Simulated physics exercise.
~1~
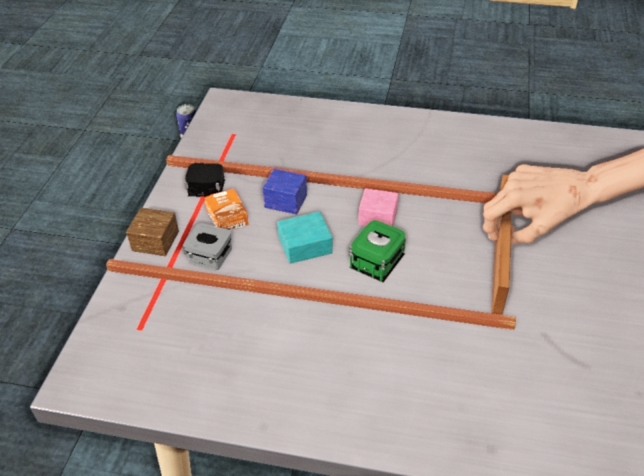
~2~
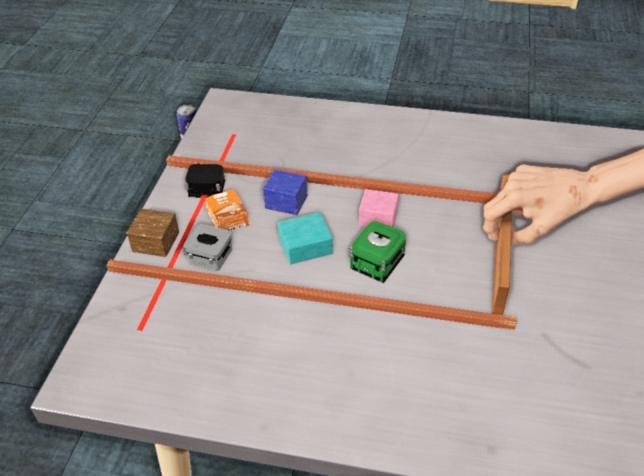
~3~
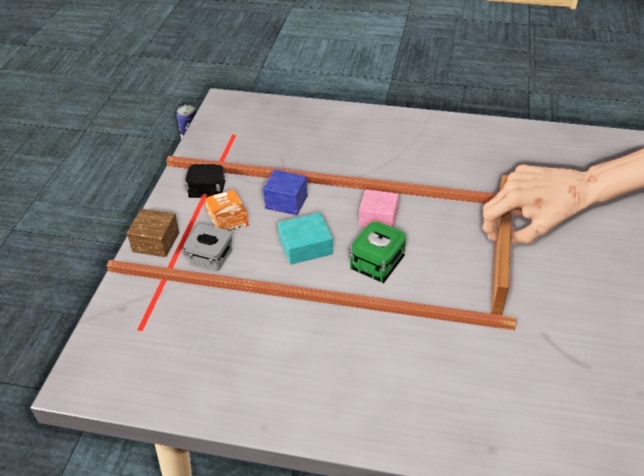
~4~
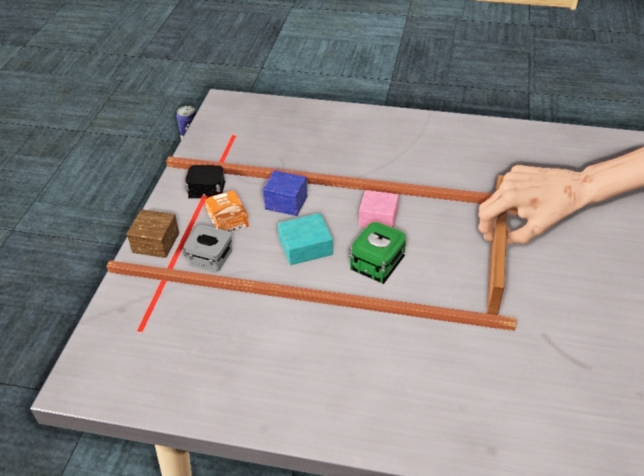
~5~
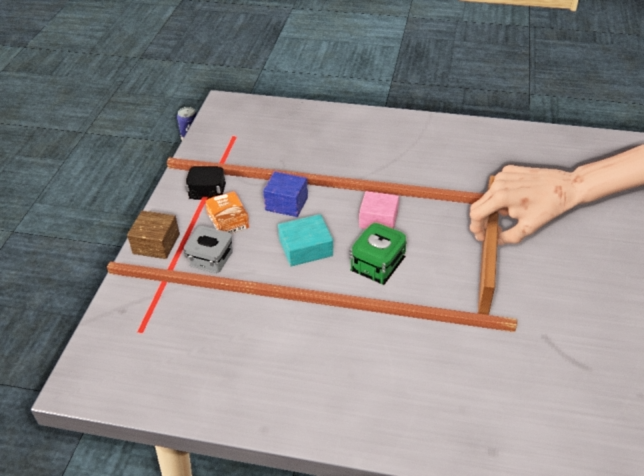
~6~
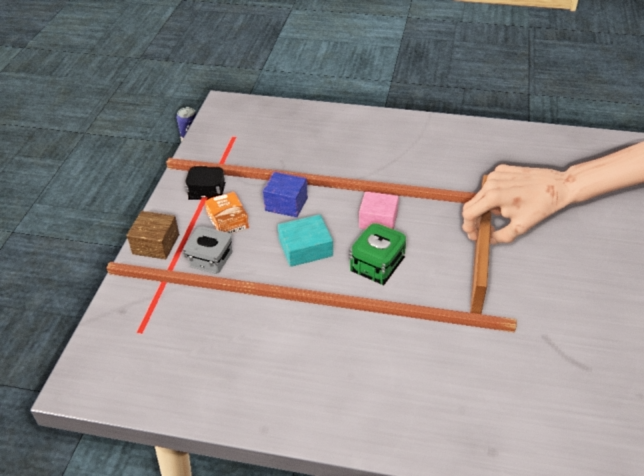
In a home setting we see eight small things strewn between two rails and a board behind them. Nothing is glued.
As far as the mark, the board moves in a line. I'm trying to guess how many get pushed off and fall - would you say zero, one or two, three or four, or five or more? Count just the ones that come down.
I would say three or four.
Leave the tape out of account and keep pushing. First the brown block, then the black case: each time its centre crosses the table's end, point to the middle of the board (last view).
Brown block: (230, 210); black case: (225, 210).
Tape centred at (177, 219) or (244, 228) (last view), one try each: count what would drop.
6 and 0.
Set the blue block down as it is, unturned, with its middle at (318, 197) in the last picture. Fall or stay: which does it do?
I reckon it remains in place.
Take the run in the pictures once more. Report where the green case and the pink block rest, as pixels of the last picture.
In the last picture the green case sits around (164, 229) and the pink block around (188, 189).
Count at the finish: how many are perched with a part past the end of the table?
As for overhanging, the count is 3.
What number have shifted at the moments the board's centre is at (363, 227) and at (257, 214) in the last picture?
The first number is 3, the next one 8.
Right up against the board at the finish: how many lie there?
2 of them.
Soon after, none off yet; brown block at rest near (154, 235); black case at rest near (206, 184); grey case at rest near (209, 251).
After that, none off yet; brown block at rest near (154, 235); black case at rest near (205, 184); grey case at rest near (206, 251).
In the end, the number that fall off is three or four; gone, orange box, black case and brown block.
